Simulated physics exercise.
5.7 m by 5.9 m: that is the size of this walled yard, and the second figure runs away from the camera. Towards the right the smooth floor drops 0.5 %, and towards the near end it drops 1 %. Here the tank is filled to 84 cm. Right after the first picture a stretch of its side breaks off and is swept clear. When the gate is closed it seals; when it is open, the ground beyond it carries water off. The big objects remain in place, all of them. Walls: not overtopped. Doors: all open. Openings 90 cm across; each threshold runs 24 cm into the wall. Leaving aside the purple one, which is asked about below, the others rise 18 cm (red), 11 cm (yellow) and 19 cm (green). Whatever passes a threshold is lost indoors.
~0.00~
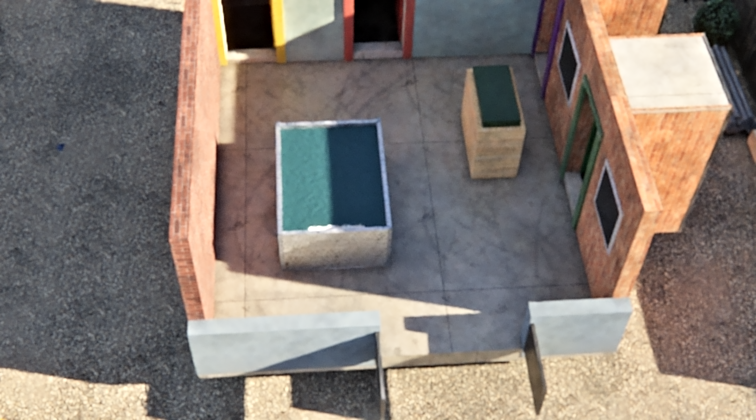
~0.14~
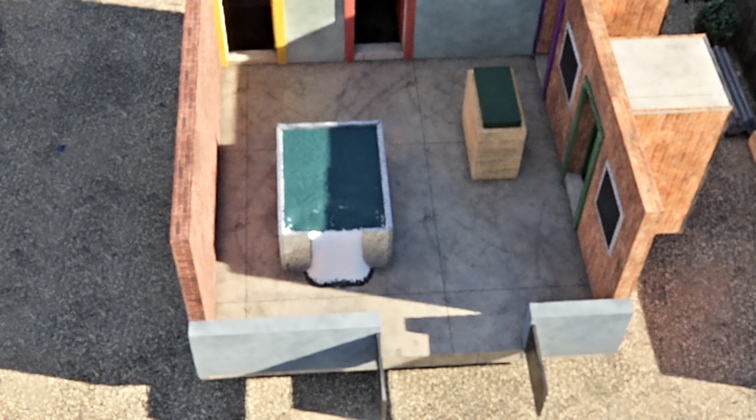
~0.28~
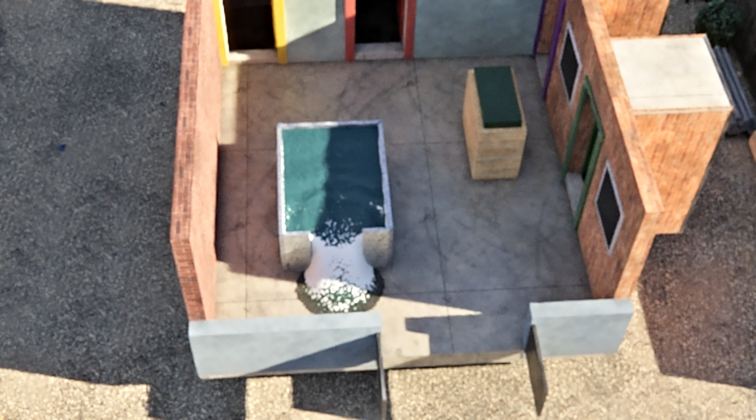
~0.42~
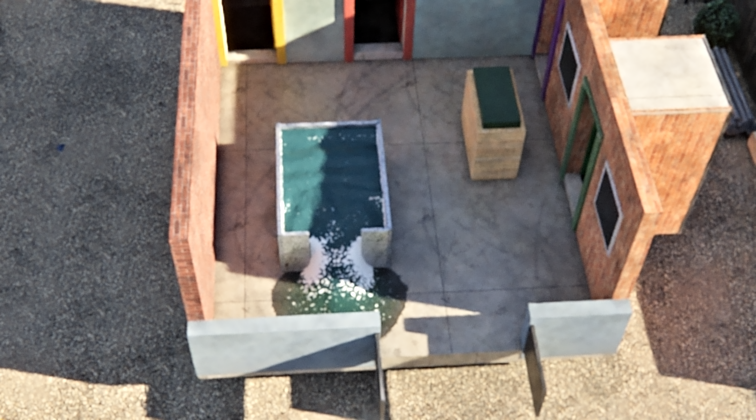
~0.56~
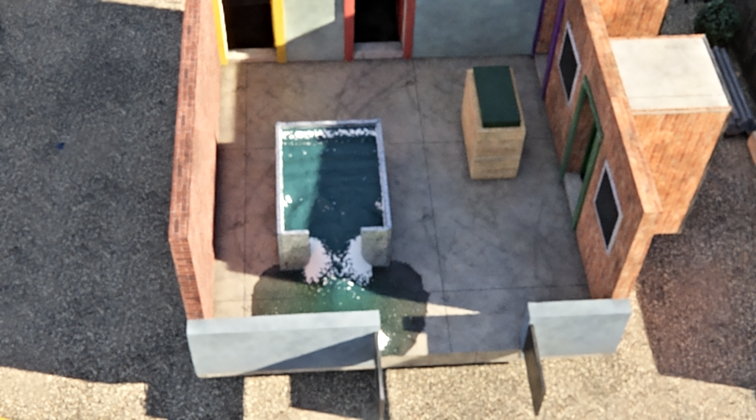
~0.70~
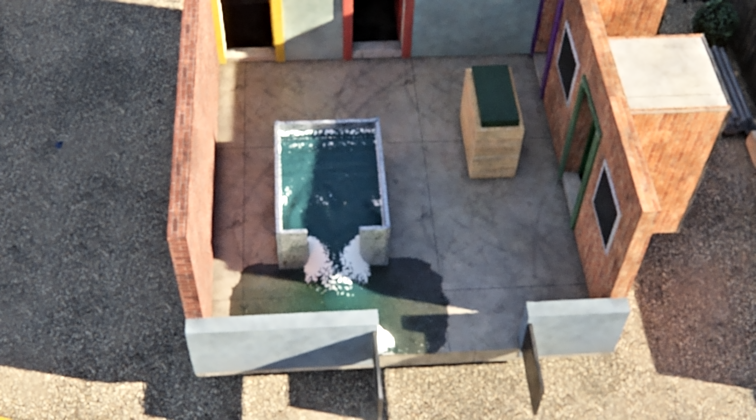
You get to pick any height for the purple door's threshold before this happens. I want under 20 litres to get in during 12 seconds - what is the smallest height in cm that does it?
You would need about 7 cm.
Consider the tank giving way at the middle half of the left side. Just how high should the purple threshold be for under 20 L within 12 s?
Required height: Approx. 11.0 cm.
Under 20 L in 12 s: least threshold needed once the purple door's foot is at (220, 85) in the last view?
It needs about 10.0 cm.
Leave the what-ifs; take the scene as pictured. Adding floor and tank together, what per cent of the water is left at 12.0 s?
Roughly 64 per cent of the water.
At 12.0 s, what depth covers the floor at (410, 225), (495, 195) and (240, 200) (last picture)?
Approx. 2 / 4 / 6 cm.
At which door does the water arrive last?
That would be the purple door.
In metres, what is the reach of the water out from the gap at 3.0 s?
4.0 metres.
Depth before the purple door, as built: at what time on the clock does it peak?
Some 8.0 s, more or less.
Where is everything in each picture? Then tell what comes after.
In the first frame, the tank at (332, 178) is whole and still, 84 cm deep; the purple door at (547, 33) is dry.
In the second frame, water pours out at (336, 256) and has run 0.3 m, to (320, 284); about 8 cm deep outside, 84 cm at the back.
In the third frame, the front is at (329, 313), 0.8 m from the gap at (337, 255); 0.8 m2 of floor is wet, 84 cm left at the back.
In the fourth frame, water pours out at (335, 256) and has run 1.4 m, to a hidden place; about 8 cm deep outside, 82 cm at the back.
In the fifth frame, the front is at a hidden place, 1.7 m from the gap at (335, 255); 3.0 m2 of floor is wet, 74 cm left at the back.
In the sixth frame, the gap is at (334, 253), the front 1.9 m out at a hidden place; the back of the tank holds 70 cm; the purple door at (546, 33), 5.5 m from the gap, is still 4.9 m from the nearest water.
After 1.4 s water covers 15 % of the floor, deepest (56 cm) near (211, 349); it has not reached the purple door.
After 3.0 s water covers 40 % of the floor, deepest (32 cm) near (224, 348); it has not reached the purple door.
After 12.0 s water covers 95 % of the floor, deepest (10 cm) near (323, 343); 8 cm at the purple door, 0 litres in over its 15 cm threshold.
At the purple door as built, the water arrived by 6.1 s and peaked near 12 cm at 7.8 s.
With a threshold of 5.5 cm, 37 litres would have come in within the 12 s; with 7.5 cm, 15 litres. So under 20 litres takes about 7 cm.
